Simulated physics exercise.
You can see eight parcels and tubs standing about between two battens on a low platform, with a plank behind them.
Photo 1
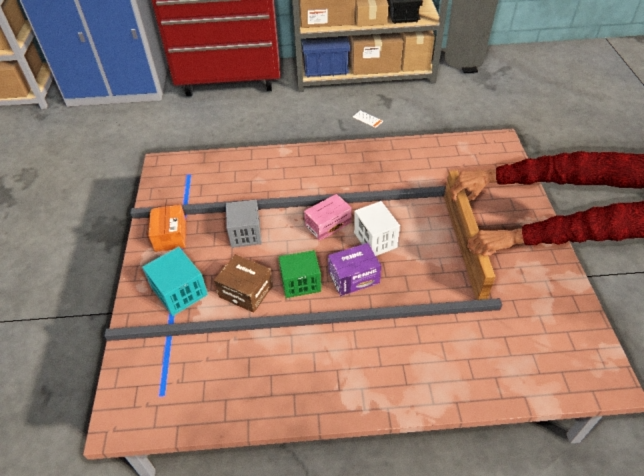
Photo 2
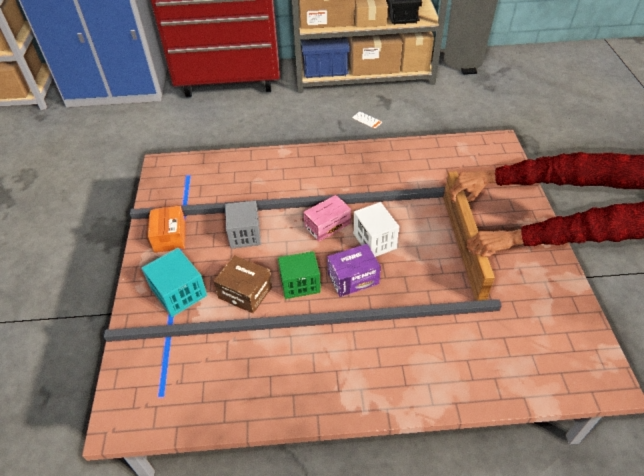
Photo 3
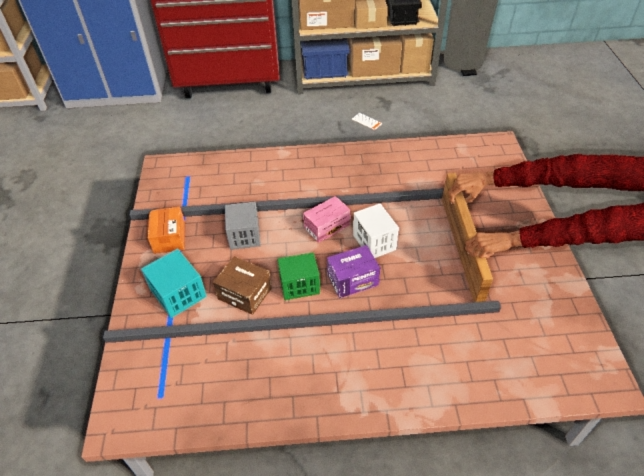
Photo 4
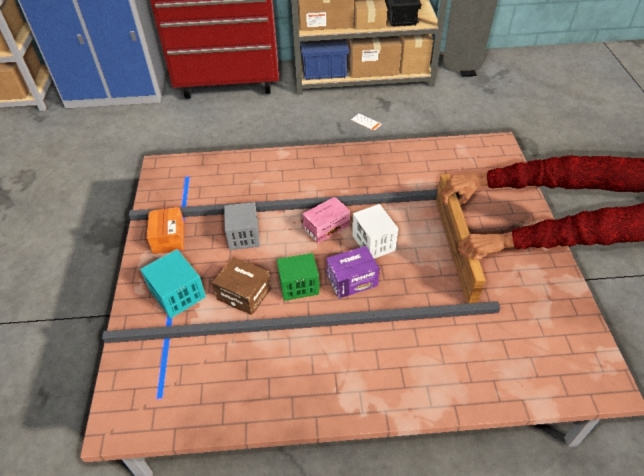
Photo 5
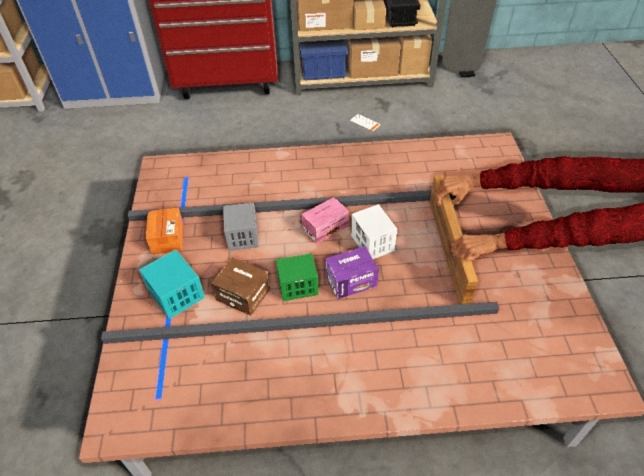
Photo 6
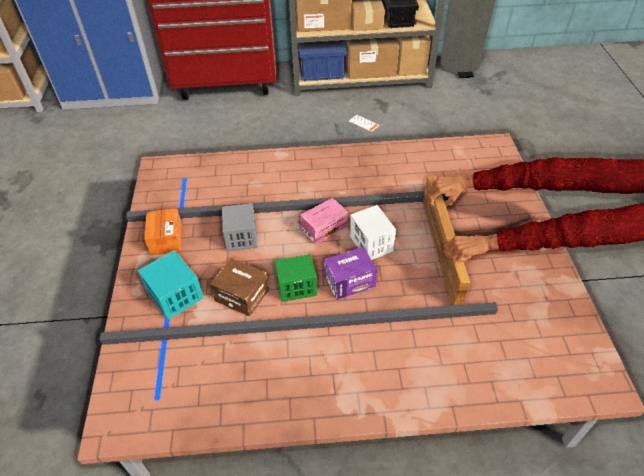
Two arms in dark red knitted sleeves reach in from the right over a low, brick-patterned platform in a workshop, seen from above at an angle. Between two grey battens stand orange, grey, pink and white parcels and tubs behind turquoise, brown, green and purple ones, with blue tape at left. The hands slide the wooden plank slightly left, not touching the items, while the view barely shifts.
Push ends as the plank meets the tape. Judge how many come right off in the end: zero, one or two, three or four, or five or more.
The push is going to send three or four over the edge.
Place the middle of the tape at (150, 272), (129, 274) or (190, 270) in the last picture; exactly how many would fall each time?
It would be 5, then 8, then 3.
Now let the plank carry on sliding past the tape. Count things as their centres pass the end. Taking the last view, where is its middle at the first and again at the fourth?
About (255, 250), then about (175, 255).
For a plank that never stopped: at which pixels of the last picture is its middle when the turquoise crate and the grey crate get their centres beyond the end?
For the turquoise crate, about (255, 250); for the grey crate, about (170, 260).
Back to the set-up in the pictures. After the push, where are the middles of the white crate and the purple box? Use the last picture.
I'd put one at around (157, 246) and the other at around (146, 284).
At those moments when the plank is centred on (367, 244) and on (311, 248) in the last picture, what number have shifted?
3 by the first point, 6 by the second.
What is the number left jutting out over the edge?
It would come to 1.
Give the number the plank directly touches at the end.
3.
Soon after, none off yet; orange parcel at rest near (164, 232); turquoise crate at rest near (171, 285); grey crate at rest near (240, 227).
Then, none off yet; orange parcel at rest near (164, 232); turquoise crate moved about its own width near (117, 289); grey crate moved about its own width near (212, 234).
At rest, the number that fall off is three or four; fallen, green crate, brown box, turquoise crate and orange parcel.
